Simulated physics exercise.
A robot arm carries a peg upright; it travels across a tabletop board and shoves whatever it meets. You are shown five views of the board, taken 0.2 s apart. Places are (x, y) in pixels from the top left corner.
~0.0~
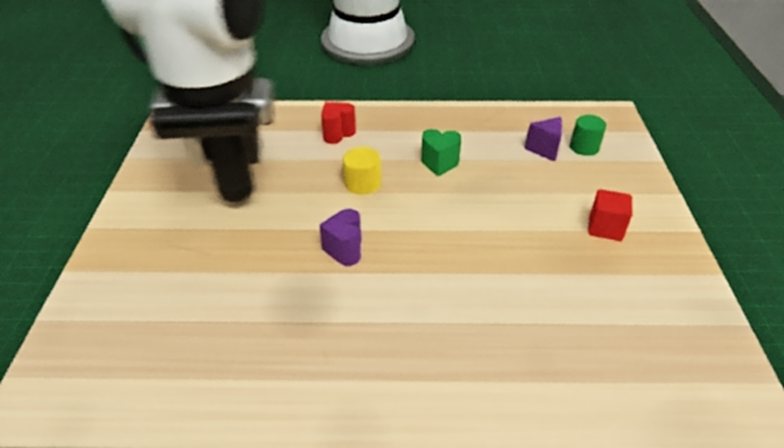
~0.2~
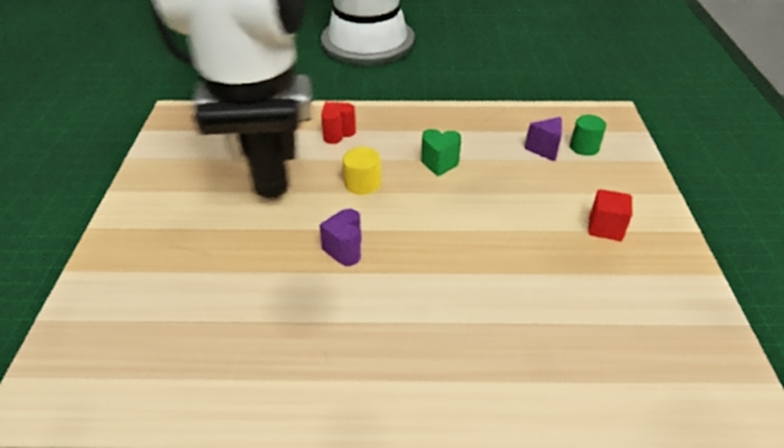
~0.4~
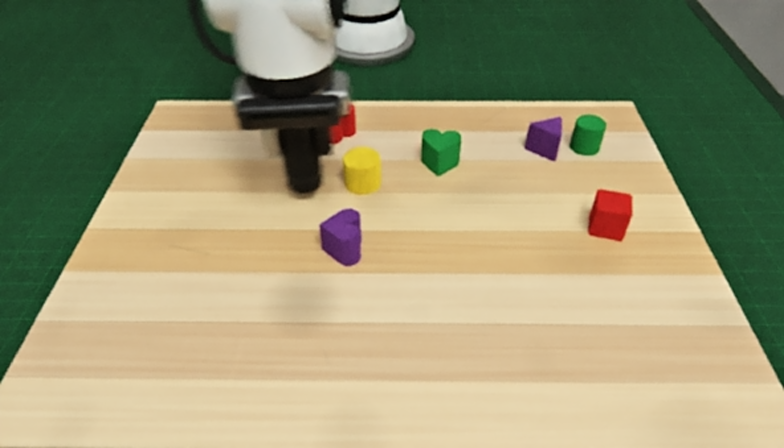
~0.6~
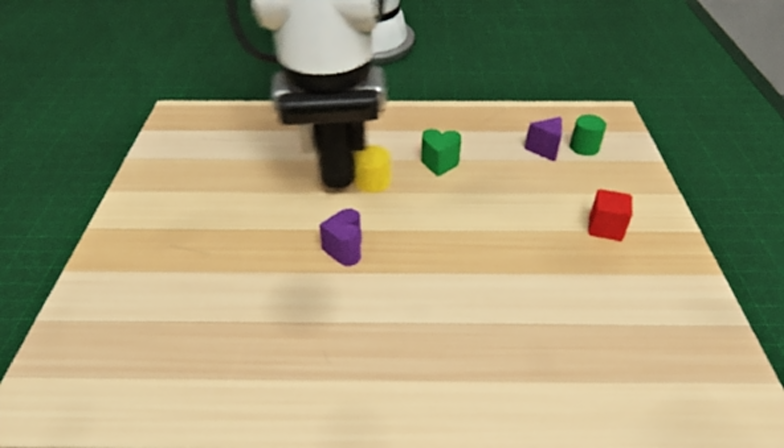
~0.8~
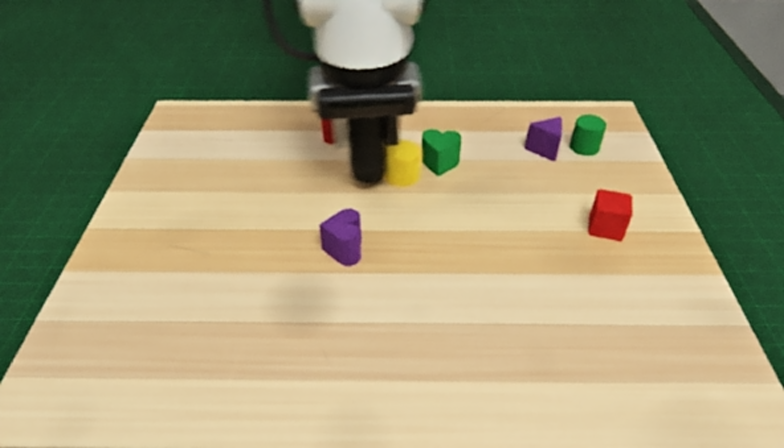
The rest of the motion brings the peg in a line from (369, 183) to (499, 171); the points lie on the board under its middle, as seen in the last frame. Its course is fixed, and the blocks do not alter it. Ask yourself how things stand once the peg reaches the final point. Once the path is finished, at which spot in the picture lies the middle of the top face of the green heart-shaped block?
The top centre is at (494, 108).
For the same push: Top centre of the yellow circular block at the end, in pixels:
It will likely be found at (509, 125).
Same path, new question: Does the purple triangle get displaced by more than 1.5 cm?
I believe not.
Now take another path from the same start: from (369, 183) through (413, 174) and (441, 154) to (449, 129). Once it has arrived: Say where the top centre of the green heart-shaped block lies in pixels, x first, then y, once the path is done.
It should be at about (519, 118).
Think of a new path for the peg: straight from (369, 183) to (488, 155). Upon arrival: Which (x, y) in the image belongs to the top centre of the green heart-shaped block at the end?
Top centre: (536, 106).
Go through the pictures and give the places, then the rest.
Lower end of the peg (237, 191), tops of blocks, yellow circular block (362, 157), green heart-shaped block (442, 138), purple triangle (550, 125), in the first frame.
Peg (272, 187), blocks as before, in the second frame.
Peg (305, 183), blocks as before, in the third frame.
Peg (337, 178), yellow circular block (372, 155), in the fourth frame.
Peg (368, 173), yellow circular block (402, 149), green heart-shaped block (442, 138), purple triangle (550, 125), in the fifth frame.
On the path given first. One third of the way, peg (414, 169); yellow circular block (444, 141); green heart-shaped block (467, 128).
Two thirds of the way, peg (458, 165); yellow circular block (481, 133); green heart-shaped block (489, 115), turned 30° anticlockwise.
At the end, peg (500, 161); yellow circular block (509, 125); green heart-shaped block (494, 108), turned 60° anticlockwise; purple triangle not moved.
